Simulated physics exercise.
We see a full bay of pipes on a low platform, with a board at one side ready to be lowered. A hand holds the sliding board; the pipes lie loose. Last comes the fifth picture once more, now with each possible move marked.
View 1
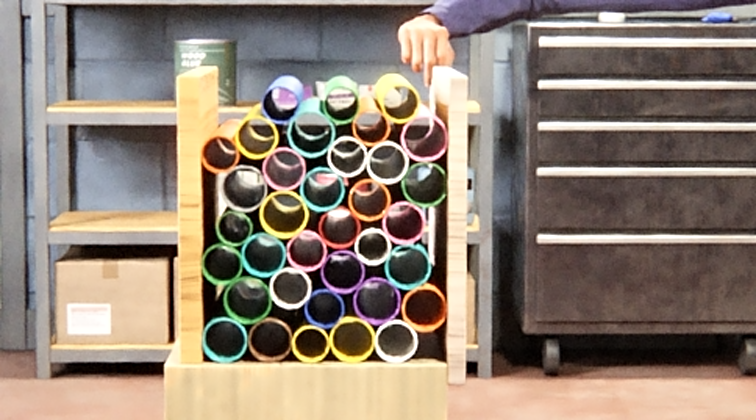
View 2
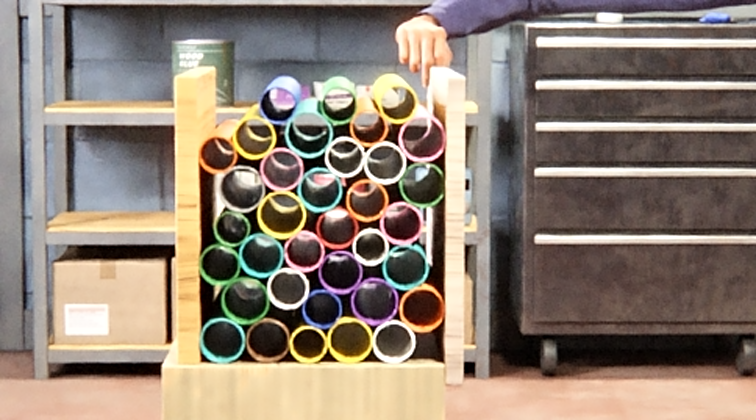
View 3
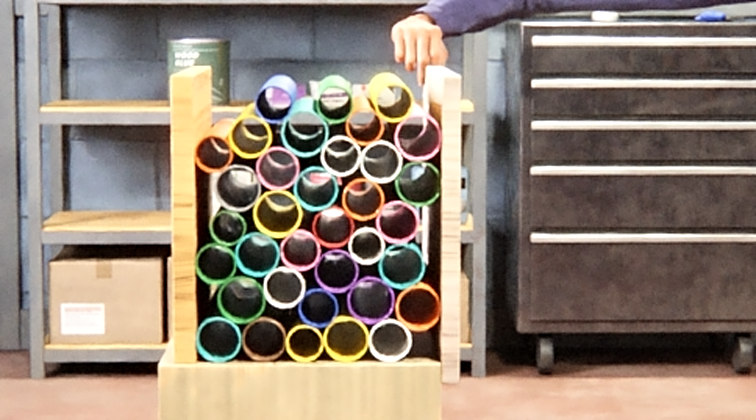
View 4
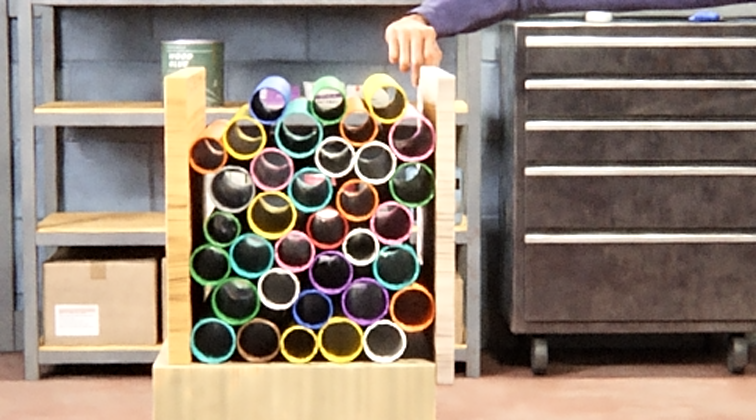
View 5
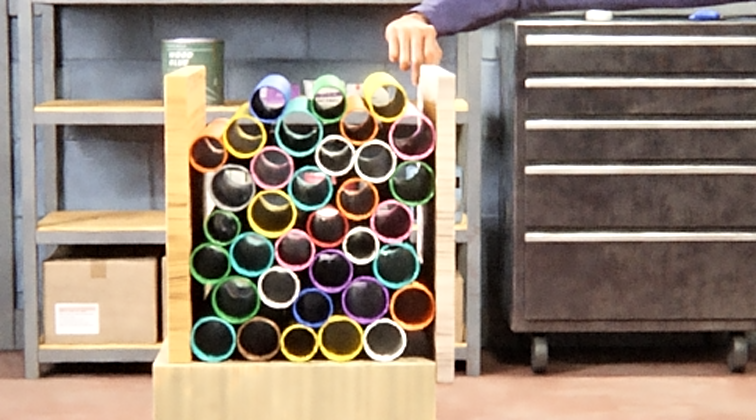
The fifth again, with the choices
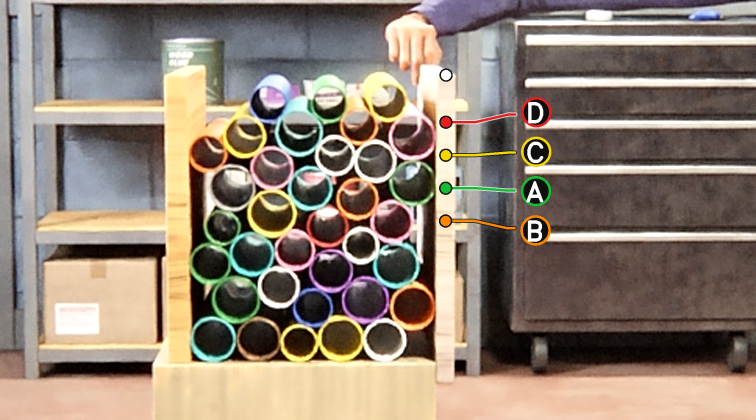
The clip shows colourful, open-ended pipes stacked between upright wooden boards on a low platform, with a hand resting on top of the right board; the pipes stay still relative to one another as the view shifts slightly.
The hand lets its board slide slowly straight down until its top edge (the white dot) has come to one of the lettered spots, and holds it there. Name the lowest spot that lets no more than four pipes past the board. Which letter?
The answer is mark B.
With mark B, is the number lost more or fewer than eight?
It loses fewer than eight.
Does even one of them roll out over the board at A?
Yes.
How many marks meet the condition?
Four of them.
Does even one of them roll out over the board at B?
Yes.
On the copy, A at (446, 189); B at (446, 221); C at (446, 155); D at (446, 122); the white dot at (446, 75).
On B. First, top of the board (436, 141).
Then, top of the board (436, 215).
Finally, top of the board (436, 221), two out over the board.
By contrast, A two out over the board; C none out over the board; D none out over the board.
